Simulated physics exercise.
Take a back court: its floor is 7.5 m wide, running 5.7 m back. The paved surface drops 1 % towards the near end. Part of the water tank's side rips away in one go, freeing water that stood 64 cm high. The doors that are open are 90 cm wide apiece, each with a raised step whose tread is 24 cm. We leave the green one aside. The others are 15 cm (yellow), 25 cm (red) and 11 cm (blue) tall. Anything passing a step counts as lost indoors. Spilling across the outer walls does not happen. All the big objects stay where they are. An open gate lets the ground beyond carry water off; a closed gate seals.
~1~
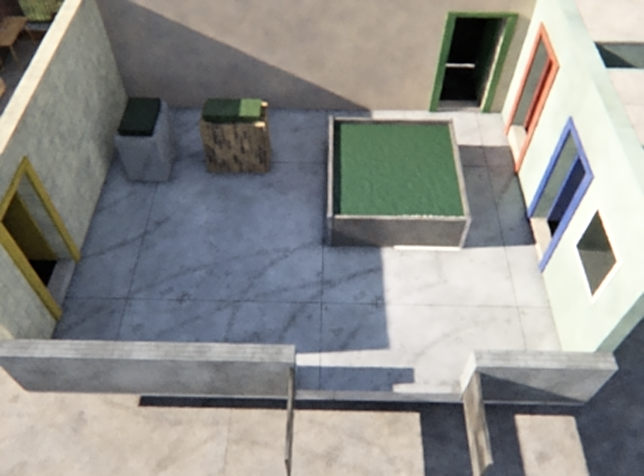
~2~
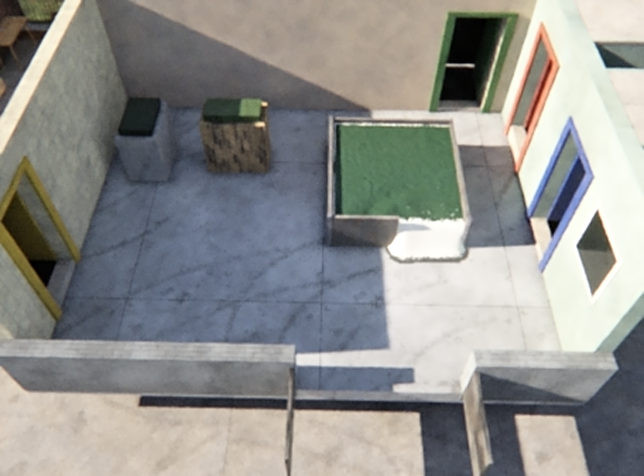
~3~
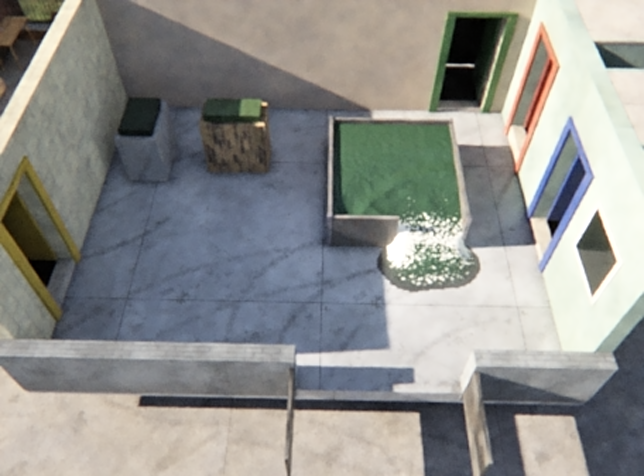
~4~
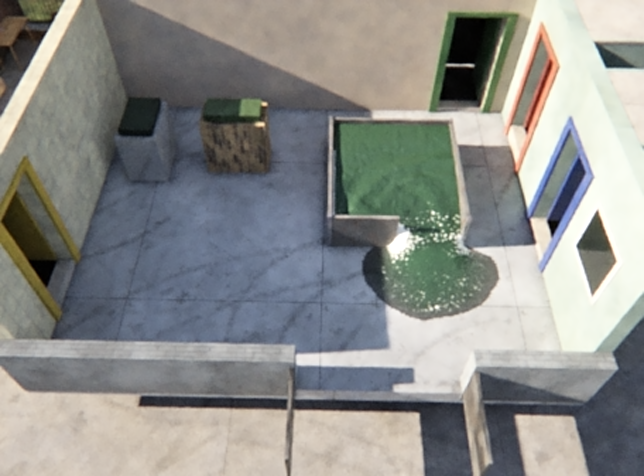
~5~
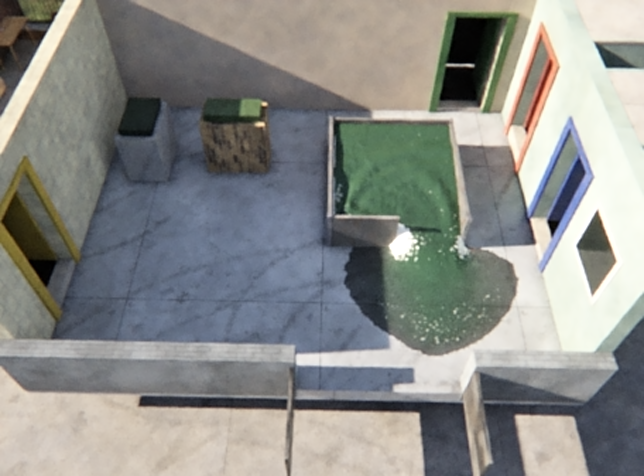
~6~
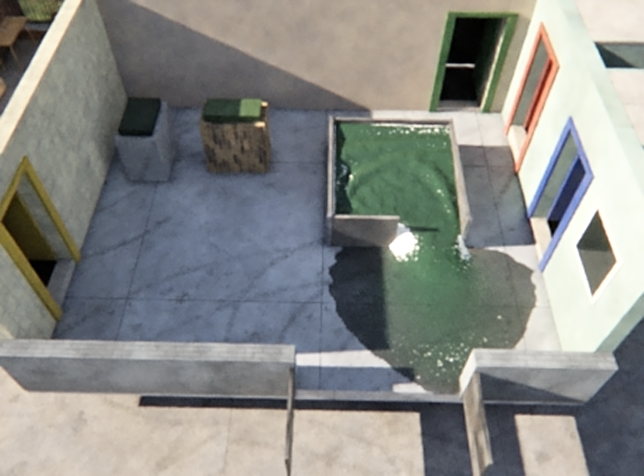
In a walled courtyard, green water pours from a broken tank and spreads across the paving.
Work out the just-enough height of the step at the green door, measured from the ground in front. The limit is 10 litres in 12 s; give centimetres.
It works out at roughly 9.5 cm.
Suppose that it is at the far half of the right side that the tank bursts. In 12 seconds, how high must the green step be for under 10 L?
Near 28 cm.
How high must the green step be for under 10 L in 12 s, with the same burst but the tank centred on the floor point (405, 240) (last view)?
I'd put it at close to 17 cm.
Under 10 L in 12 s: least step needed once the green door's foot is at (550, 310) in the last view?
Roughly 23 cm.
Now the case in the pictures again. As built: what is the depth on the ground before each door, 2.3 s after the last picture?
Lab note, cm: Green 0; yellow 0; red 0; blue 8.
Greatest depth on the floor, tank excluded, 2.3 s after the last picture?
28 cm.
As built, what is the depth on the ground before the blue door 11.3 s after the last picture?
Lab note: Depth approx. 4.5 cm.
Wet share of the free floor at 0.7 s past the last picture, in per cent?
The wet part is about 20 per cent.
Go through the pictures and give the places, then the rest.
The water tank at (394, 168) is whole and still, 64 cm deep; the green door at (469, 70) is dry, in the first frame.
The front is at (397, 258), 0.3 m from the gap at (428, 237); 0.3 m2 of floor is wet, 64 cm left at the back, in the second frame.
The front is at (410, 286), 0.8 m from the gap at (428, 238); 1.0 m2 of floor is wet, 64 cm left at the back, in the third frame.
Water pours out at (428, 238) and has run 1.3 m, to (416, 313); about 8 cm deep outside, 64 cm at the back, in the fourth frame.
The front is at (428, 349), 1.9 m from the gap at (428, 238); 3.4 m2 of floor is wet, 63 cm left at the back, in the fifth frame.
The gap is at (428, 238), the front 2.4 m out at a hidden place; the back of the water tank holds 58 cm; the green door at (469, 70), 3.5 m from the gap, is still 3.5 m from the nearest water, in the sixth frame.
Then, 0.7 s after the last picture water covers 20 % of the floor, deepest (52 cm) near (563, 379); it has not reached the green door.
Then, 2.3 s after the last picture water covers 20 % of the floor, deepest (28 cm) near (472, 365); it has not reached the green door.
Then, 11.3 s after the last picture water covers 65 % of the floor, deepest (9 cm) near (486, 377); 5 cm at the green door, 14 litres in over its 9 cm step.
At the green door as built, the water peaked near 13 cm, 4.3 s after the last picture.
Run again over the same 12 s with other heights there, 31 litres in over 7.5 cm, 2 litres over 12 cm. The limit of 10 litres is kept from about 9.5 cm up.
